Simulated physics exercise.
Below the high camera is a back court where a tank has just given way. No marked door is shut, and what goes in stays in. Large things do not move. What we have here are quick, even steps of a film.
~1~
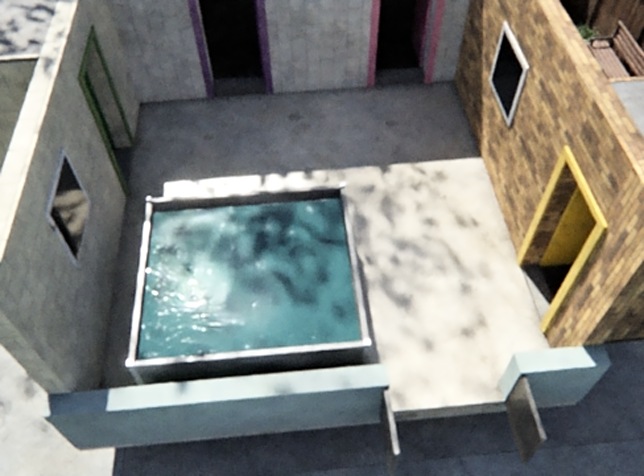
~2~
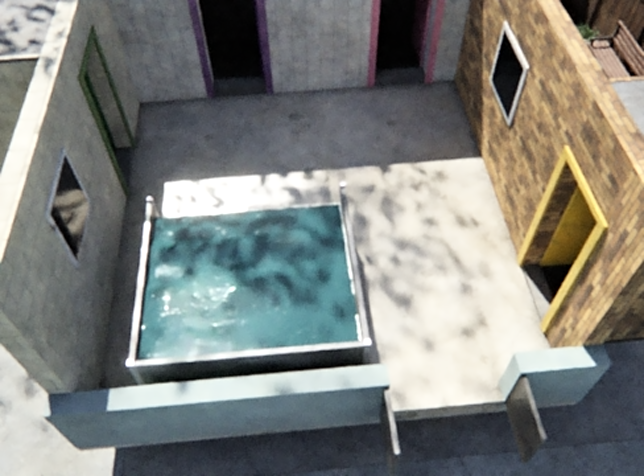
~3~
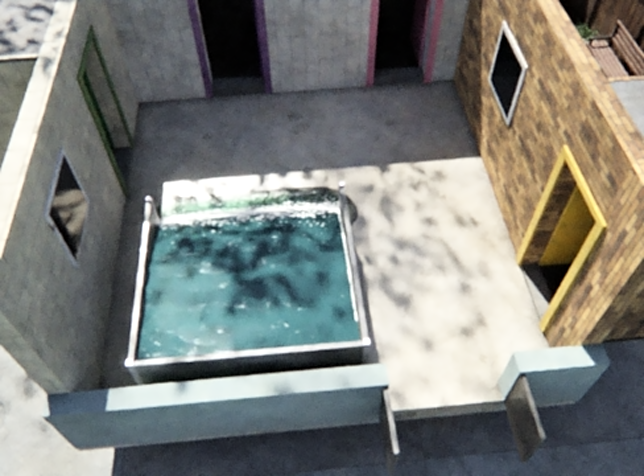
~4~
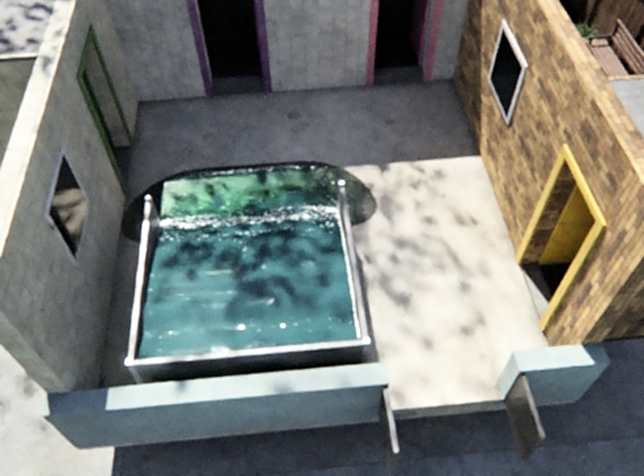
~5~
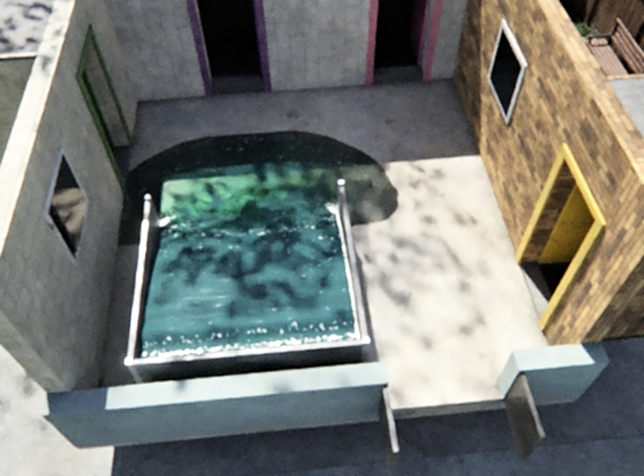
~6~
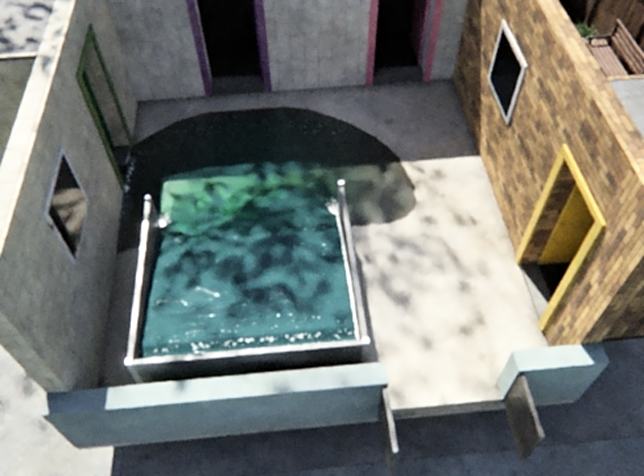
At the start, a square water tank stands full and whole behind a low pale blue wall in a walled back court. Its far side gives way and water pours out onto the paving, then a dark wet patch spreads wide toward the back wall and out to both sides.
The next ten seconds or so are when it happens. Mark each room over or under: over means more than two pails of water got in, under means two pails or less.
Purple door: Over, green door: Over, pink door: Over, yellow door: Over.
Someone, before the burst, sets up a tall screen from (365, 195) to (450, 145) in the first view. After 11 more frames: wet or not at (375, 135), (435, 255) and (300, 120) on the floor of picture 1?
Log, spots one to three: Swamped; spared; swamped.
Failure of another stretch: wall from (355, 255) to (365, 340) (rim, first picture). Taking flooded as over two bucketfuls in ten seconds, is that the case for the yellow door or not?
Here's my take: The yellow door tops the limit.
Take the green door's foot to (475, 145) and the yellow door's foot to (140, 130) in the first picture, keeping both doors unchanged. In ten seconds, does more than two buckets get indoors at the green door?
Checking it, I find the green door overflows.
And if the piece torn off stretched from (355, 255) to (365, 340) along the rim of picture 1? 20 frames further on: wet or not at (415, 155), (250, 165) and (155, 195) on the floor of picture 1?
Taken in turn they're swamped, unwetted and unwetted.
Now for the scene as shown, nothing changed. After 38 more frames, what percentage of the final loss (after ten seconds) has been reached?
Around 60 %.
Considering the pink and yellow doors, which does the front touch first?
That's the one in pink.
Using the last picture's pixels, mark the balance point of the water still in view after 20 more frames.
Close to (282, 168).
A moment on, water covers 55 % of the floor; the purple door far over two buckets in, the green door under two buckets in, the pink door wet at the sill, nothing in, the yellow door not reached.
Next, water covers 60 % of the floor; the purple door far over two buckets in, the green door over two buckets in, the pink door under two buckets in, the yellow door not reached.
Then, water covers 70 % of the floor; the purple door far over two buckets in, the green door far over two buckets in, the pink door over two buckets in, the yellow door not reached.
Later, water covers 100 % of the floor; the purple door far over two buckets in, the green door far over two buckets in, the pink door over two buckets in, the yellow door under two buckets in.
In the end, water covers 100 % of the floor; the purple door far over two buckets in, the green door far over two buckets in, the pink door over two buckets in, the yellow door over two buckets in.
